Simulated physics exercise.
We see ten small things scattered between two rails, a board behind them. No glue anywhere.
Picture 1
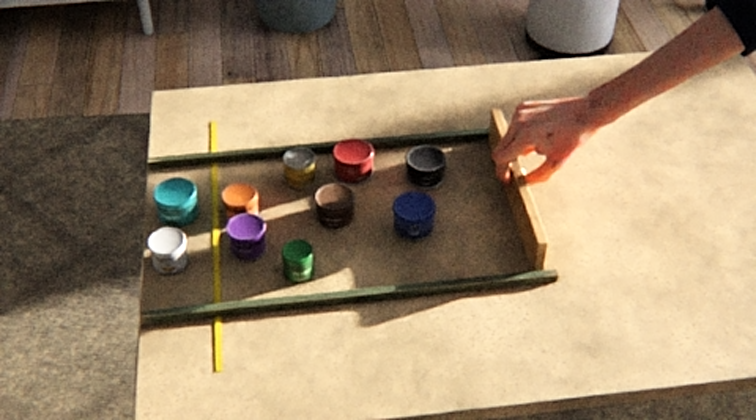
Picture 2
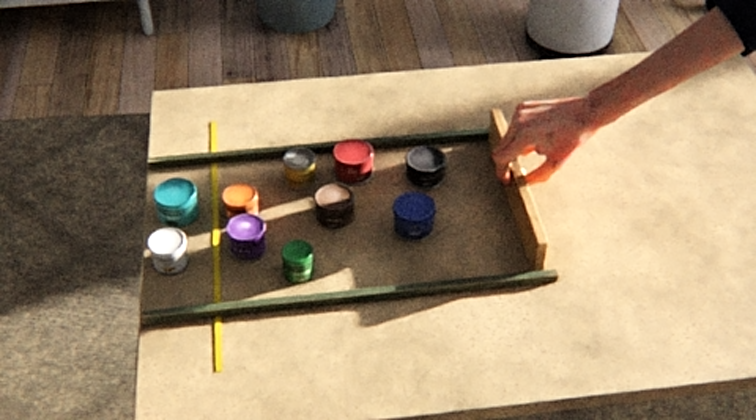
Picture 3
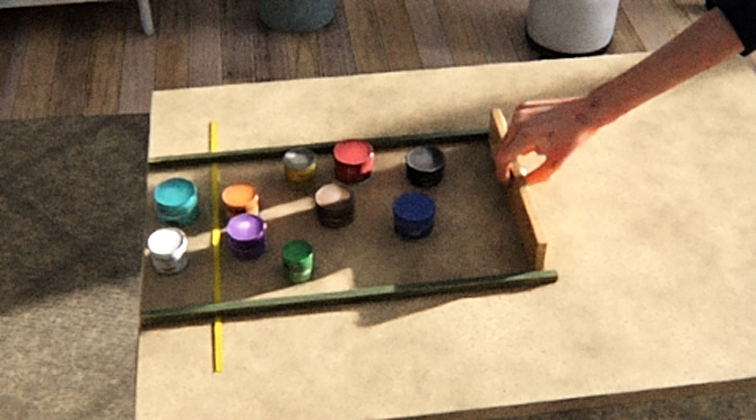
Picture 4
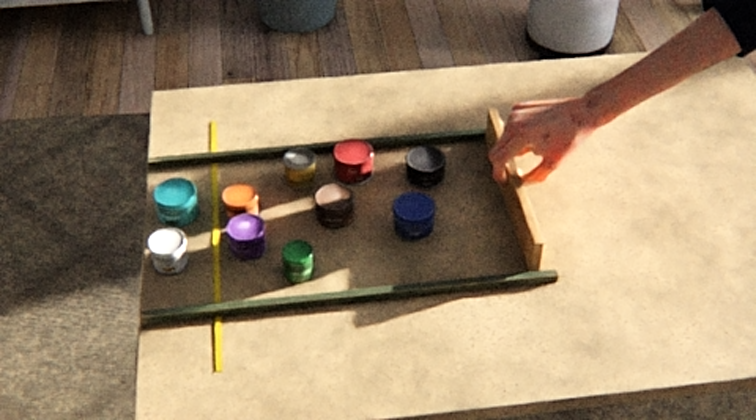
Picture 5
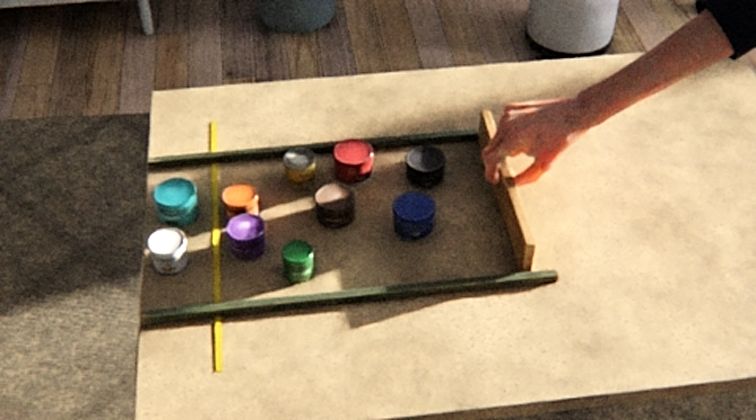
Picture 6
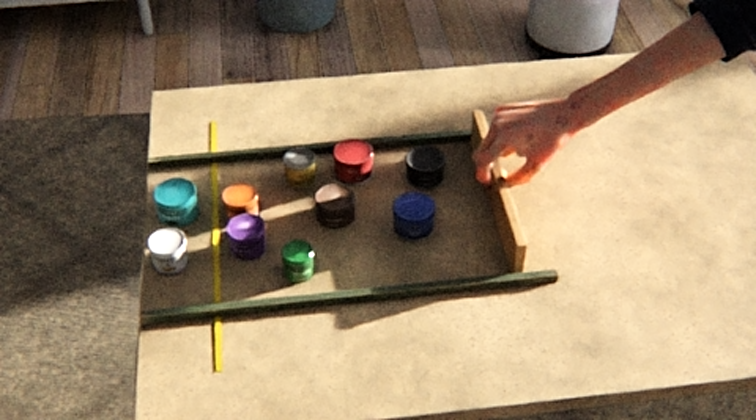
At first, ten small colourful pots sit scattered between two dark rails on a table, with a yellow strip crossing near the left end and a hand gripping a wooden board at the right. Then the hand slides the board slightly left, while the pots stay where they are.
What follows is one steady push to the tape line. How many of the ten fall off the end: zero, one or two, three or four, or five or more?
In the end the number that fall off is one or two.
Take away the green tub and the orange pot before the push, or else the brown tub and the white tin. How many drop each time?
First 1, then 0.
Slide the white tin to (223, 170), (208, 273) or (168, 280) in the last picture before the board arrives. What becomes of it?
The white tin holds on; survives; remains up.
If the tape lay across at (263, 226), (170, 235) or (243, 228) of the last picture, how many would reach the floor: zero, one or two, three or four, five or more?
Taking them in turn, no fall at all; five or over; zero.
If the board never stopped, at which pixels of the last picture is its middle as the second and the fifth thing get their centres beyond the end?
Near (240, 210) and (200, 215).
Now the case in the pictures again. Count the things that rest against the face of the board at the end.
It touches 5.
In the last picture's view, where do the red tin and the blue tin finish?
Near (194, 167) and (194, 252).
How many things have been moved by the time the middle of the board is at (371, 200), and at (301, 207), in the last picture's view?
By then 5, and 8.
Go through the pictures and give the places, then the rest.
White tin (169, 252); turquoise tub (177, 203); orange pot (241, 203); board (516, 187); tape (216, 231), in the first picture.
Turquoise tub (177, 203); black tin (426, 168), in the second picture.
Orange pot (241, 203); blue tin (414, 217), in the third picture.
White tin (169, 252); green tub (298, 262), in the fourth picture.
Turquoise tub (177, 203); board (505, 188), in the fifth picture.
White tin (169, 252); turquoise tub (177, 203); orange pot (241, 203); board (497, 189); tape (216, 231), in the sixth picture.
Soon after, none off yet; white tin at rest near (169, 252); turquoise tub at rest near (177, 203); orange pot at rest near (241, 203).
At rest, the number that fall off is one or two; fallen, turquoise tub and white tin.
